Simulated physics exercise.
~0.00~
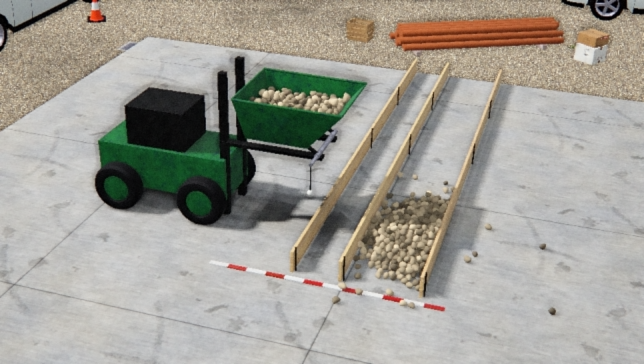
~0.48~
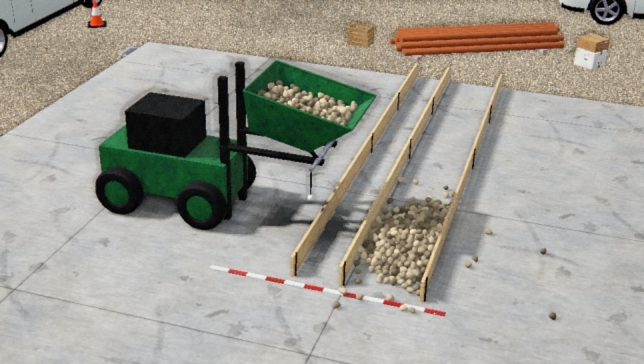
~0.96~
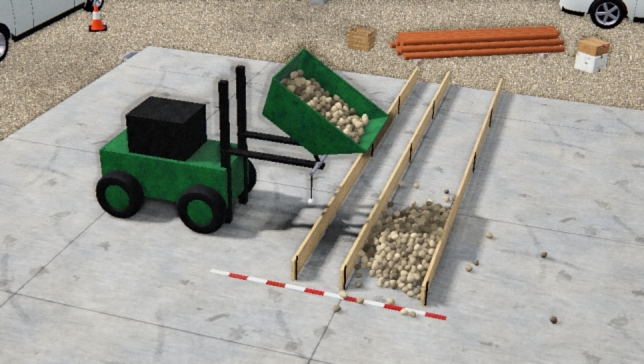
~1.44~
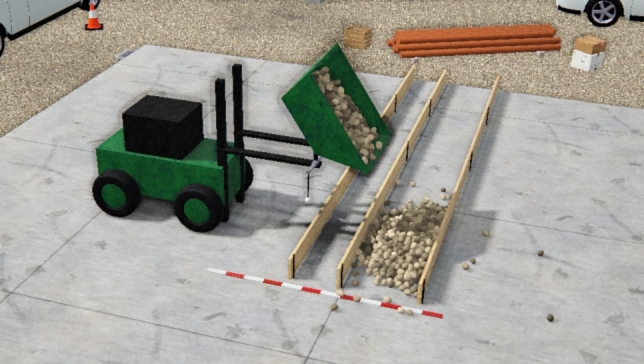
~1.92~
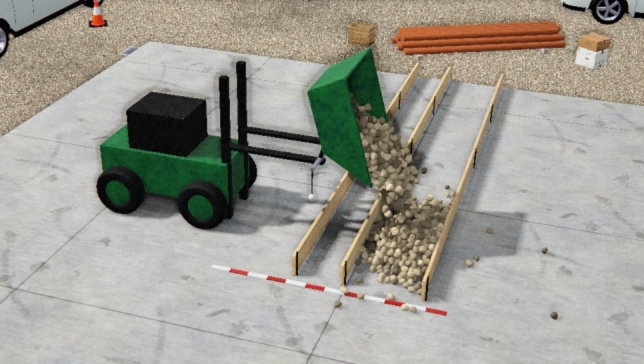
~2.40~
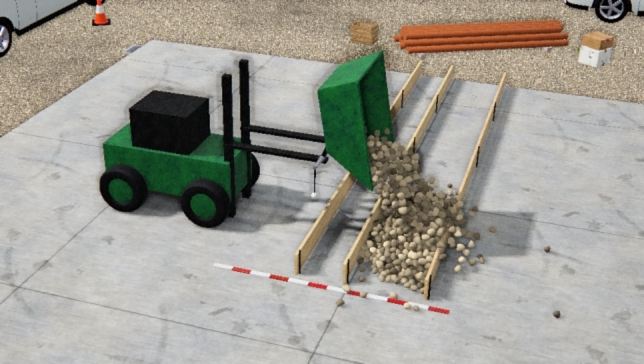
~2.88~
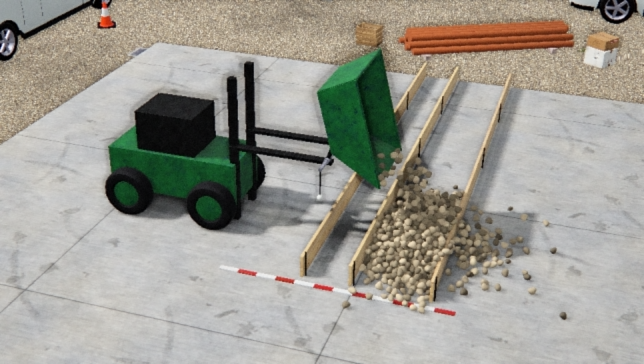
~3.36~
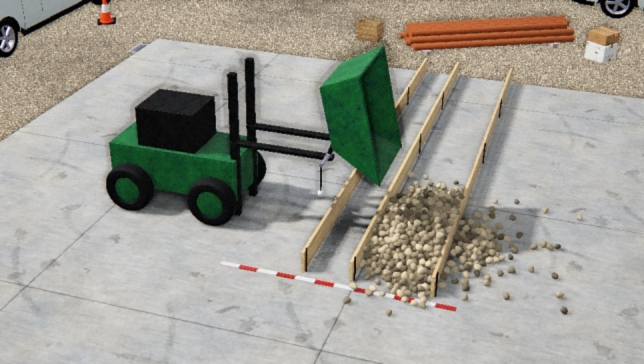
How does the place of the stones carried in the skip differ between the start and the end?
At the start they sit up in the green skip, and by the end they lie lower and further right, heaped on the ground around the far bay with some past the last board.
A forklift's green skip tips right, pouring stones onto the pile, some spilling past the boards.
